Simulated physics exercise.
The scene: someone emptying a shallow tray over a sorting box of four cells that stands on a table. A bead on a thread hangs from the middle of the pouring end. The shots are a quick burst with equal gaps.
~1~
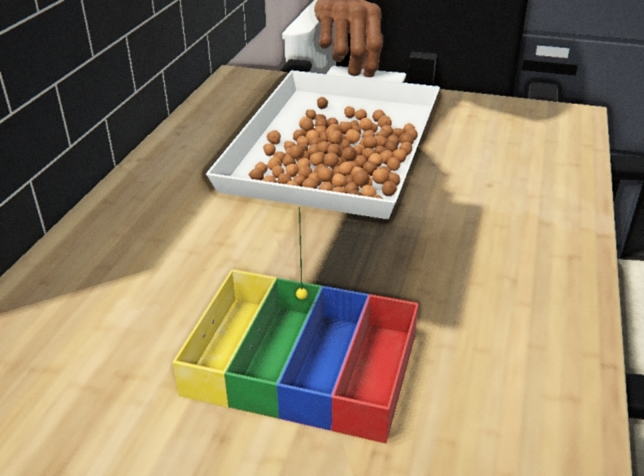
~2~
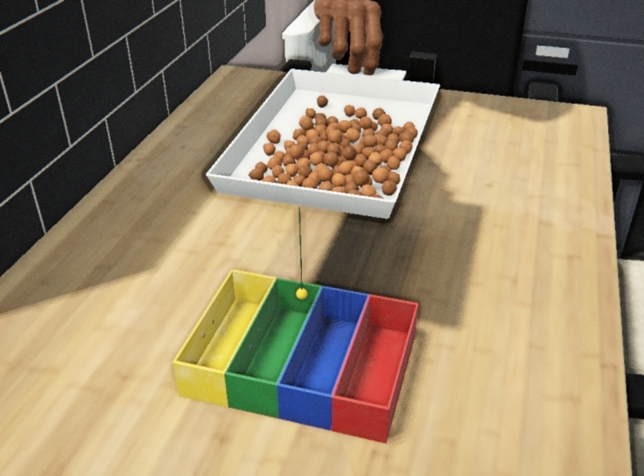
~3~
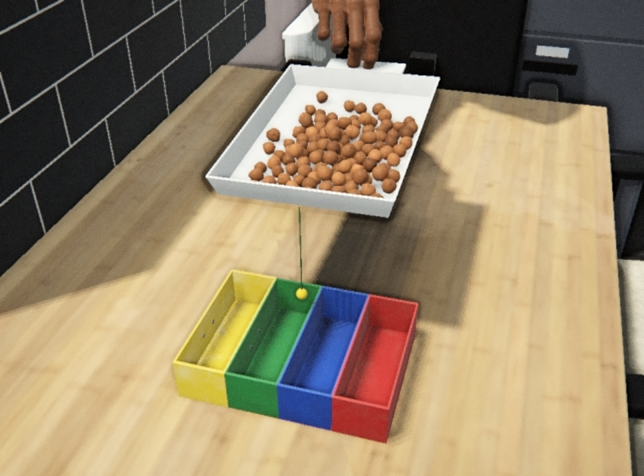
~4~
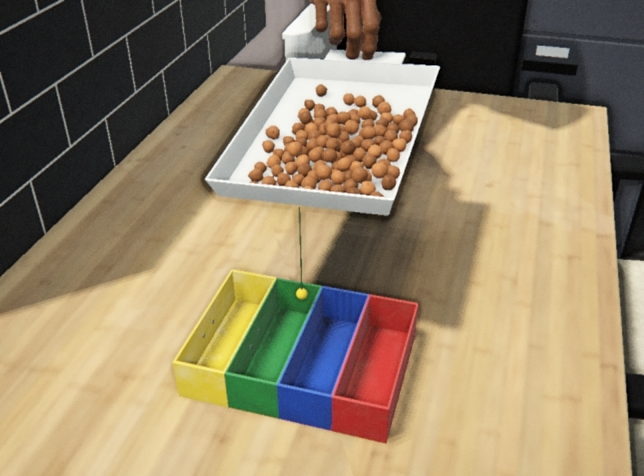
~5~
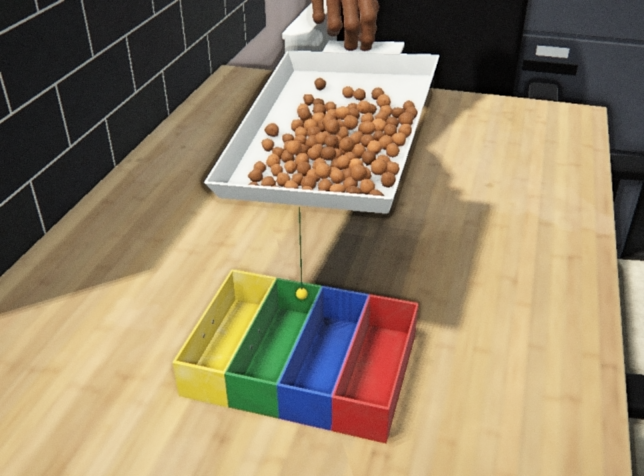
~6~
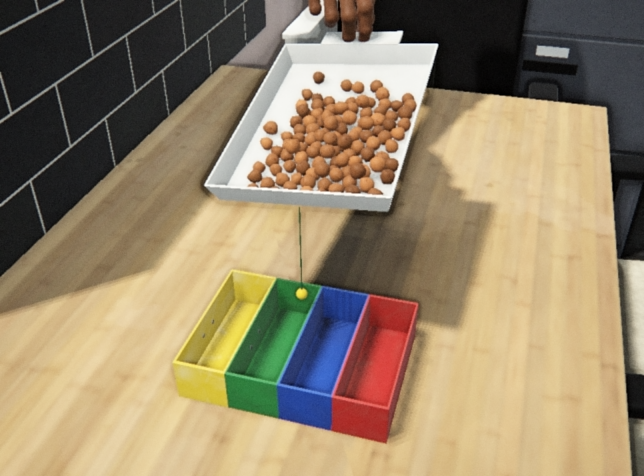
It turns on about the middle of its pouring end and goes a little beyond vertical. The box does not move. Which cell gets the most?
It favours the yellow compartment.
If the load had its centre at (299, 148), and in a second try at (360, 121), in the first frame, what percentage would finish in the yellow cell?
Roughly 50 per cent, and 60 per cent.
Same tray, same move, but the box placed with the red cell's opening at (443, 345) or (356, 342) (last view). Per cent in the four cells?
First some 10, then 80 per cent.
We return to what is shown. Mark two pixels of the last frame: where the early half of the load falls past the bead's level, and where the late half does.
Around (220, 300) and then (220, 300).
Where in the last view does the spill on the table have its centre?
Roughly at (130, 338).
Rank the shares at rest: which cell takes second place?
In second place: That green cell.
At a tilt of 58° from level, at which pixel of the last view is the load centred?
Around (288, 140).
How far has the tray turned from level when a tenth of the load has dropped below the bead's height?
Around 95° of tilt.
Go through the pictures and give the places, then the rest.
Corners of the pouring end at (216, 171) and (389, 197), level; middle of the load at (337, 153), hazelnuts; bead on its thread at (302, 294); yellow cell at (201, 381); green cell at (252, 392); blue cell at (305, 404); red cell at (360, 416), in the first picture.
Corners of the pouring end at (216, 172) and (389, 197), level; middle of the load at (337, 152), in the second picture.
Corners of the pouring end at (215, 174) and (388, 196), tipped barely, lowest at the left corner; middle of the load at (337, 150), in the third picture.
Corners of the pouring end at (215, 176) and (387, 194), tipped a little, lowest at the left corner; middle of the load at (337, 146), in the fourth picture.
Corners of the pouring end at (214, 179) and (386, 193), tipped a little, lowest at the left corner; middle of the load at (336, 143), in the fifth picture.
Corners of the pouring end at (214, 181) and (385, 192), tipped a little, lowest at the left corner; middle of the load at (335, 139); yellow cell at (201, 381); green cell at (252, 392); blue cell at (305, 404); red cell at (360, 416), in the sixth picture.
Soon, tray tipped steeply; nearly all on the tray; a stray few falling or outside the box.
A while on, tray tipped right over; about a third on the tray; about a quarter in the yellow cell; a stray few in the green cell; about a third falling or outside the box.
Towards the end, tray tipped past a quarter turn; about half in the yellow cell; a small part in the green cell; about a third falling or outside the box.
Finally, tray tipped past a quarter turn; about half in the yellow cell; a small part in the green cell; none in the red cell; none in the blue cell; about a third outside the box.
